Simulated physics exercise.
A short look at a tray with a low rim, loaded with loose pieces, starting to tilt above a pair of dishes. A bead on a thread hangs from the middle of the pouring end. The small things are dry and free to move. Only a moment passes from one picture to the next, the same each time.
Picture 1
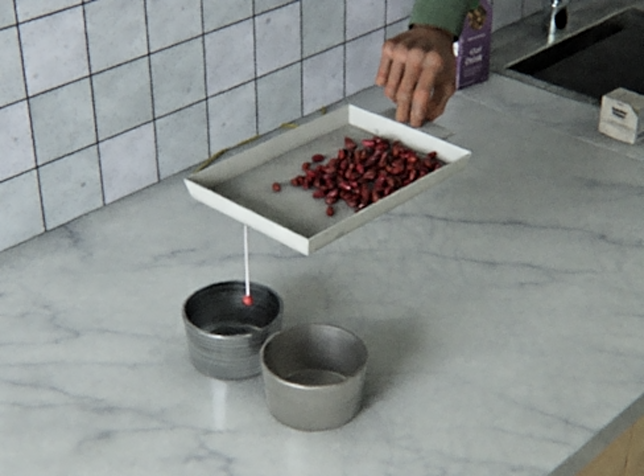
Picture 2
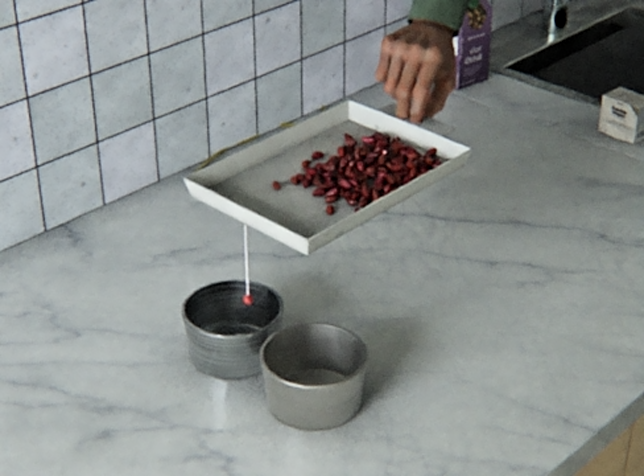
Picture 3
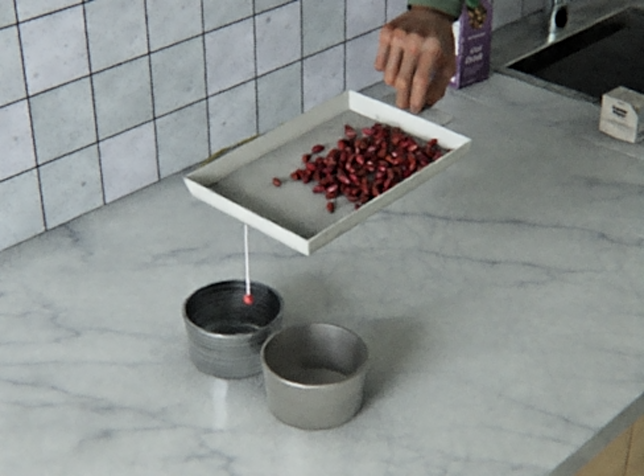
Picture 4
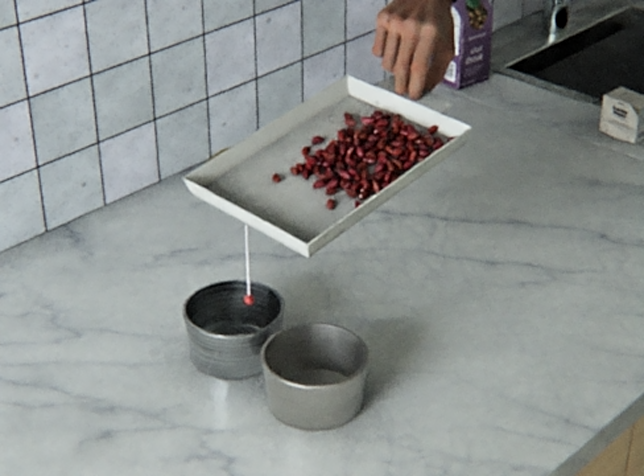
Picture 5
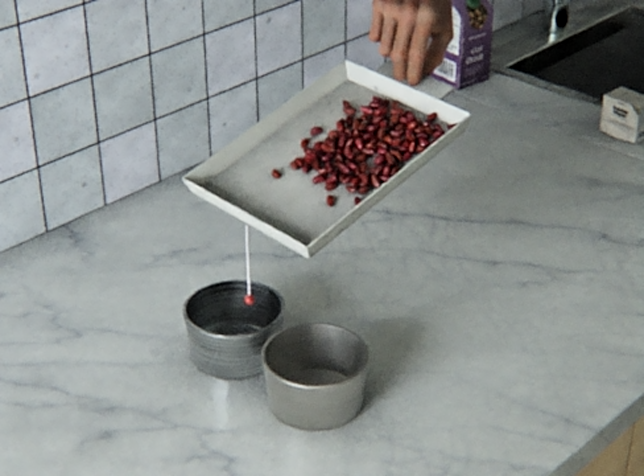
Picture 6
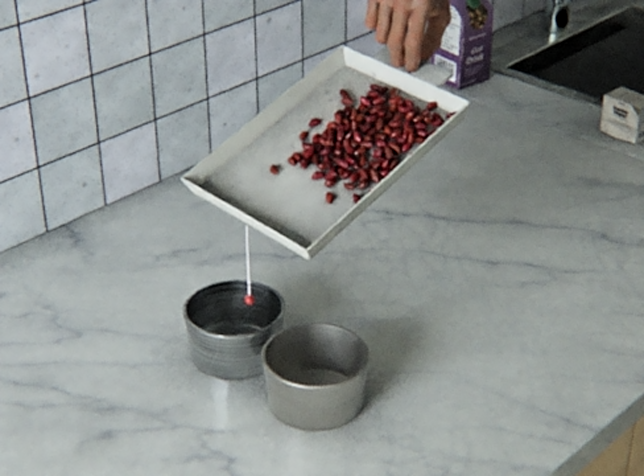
To begin with, a hand holds the far end of a shallow white tray of dark red beans above two small grey dishes, a red bead hanging from its near edge. The hand gradually raises the far end, steepening the tray, and the near edge dips slightly toward its right corner while the beans stay bunched.
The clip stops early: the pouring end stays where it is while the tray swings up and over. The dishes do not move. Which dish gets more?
The right-hand dish gets more.
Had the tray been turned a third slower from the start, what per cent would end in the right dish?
Near 40 %.
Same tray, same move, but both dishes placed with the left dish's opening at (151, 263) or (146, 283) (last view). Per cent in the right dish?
About 10 and 30 per cent.
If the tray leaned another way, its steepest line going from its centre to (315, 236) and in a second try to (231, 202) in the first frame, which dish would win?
First the dish on the right, then the left-hand dish.
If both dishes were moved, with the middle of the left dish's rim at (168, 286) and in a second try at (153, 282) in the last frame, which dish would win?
One: Right. Two: The right dish.
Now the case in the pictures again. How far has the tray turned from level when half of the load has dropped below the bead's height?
Near 105 degrees.
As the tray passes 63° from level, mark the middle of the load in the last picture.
Close to (278, 227).
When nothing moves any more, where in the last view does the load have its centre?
Close to (281, 395).
Shortly afterwards, tray tipped steeply; the bulk on the tray; only a few in the right dish; only a few outside both; a little in the air.
Next, tray tipped past a quarter turn; near a third on the tray; near a quarter in the right dish; a little in the left dish; near a quarter outside both; near a quarter in the air.
Some moments later, tray tipped past a quarter turn; near half in the right dish; a little in the left dish; near a third outside both.
In the end, tray tipped past a quarter turn; near half in the right dish; a little in the left dish; near a third outside both.
